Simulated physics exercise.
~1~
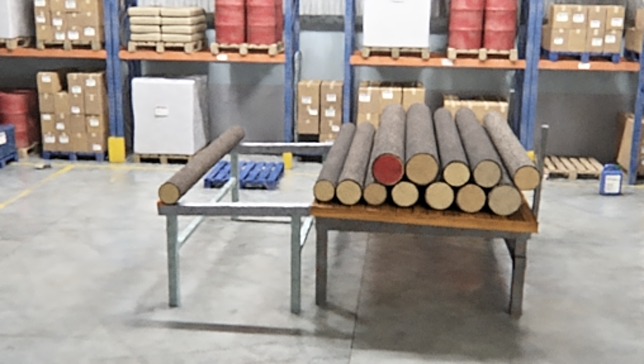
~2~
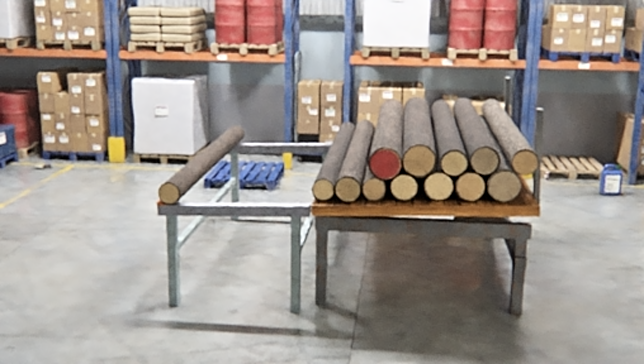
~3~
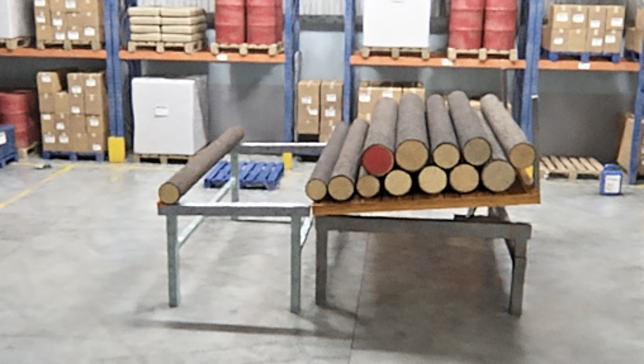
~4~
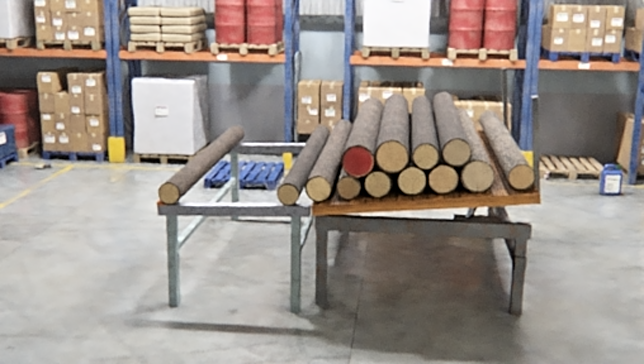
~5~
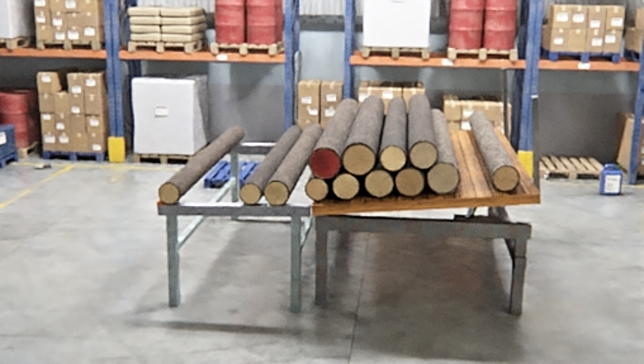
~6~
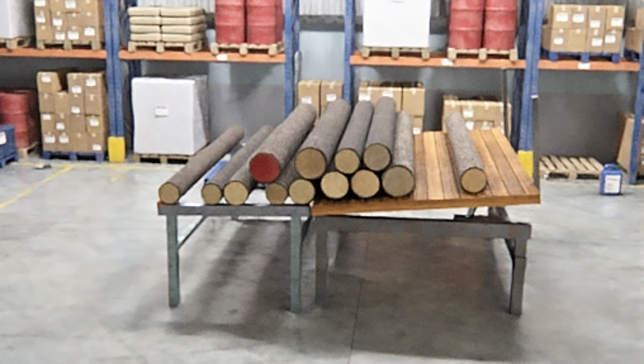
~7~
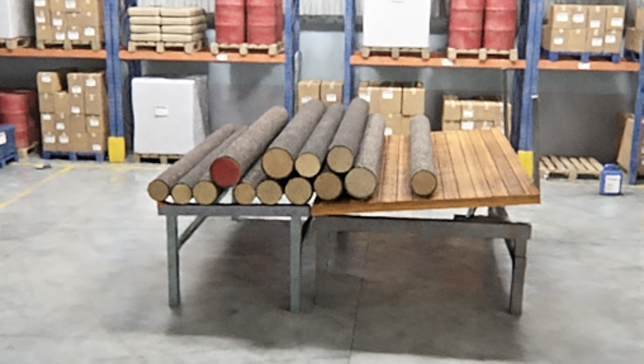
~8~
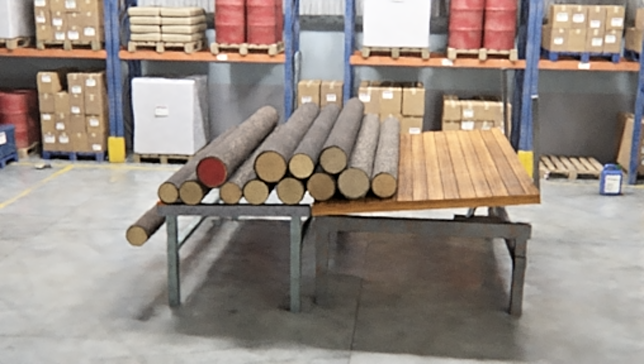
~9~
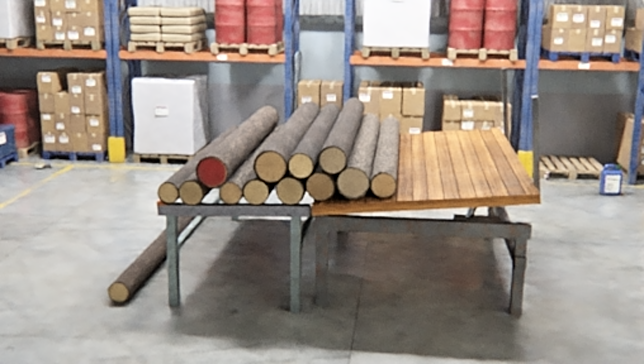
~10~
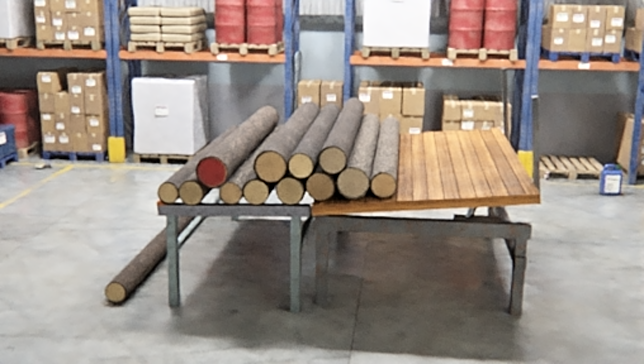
A wooden deck tilts, rolling poles left onto a rack, and one drops to the floor.
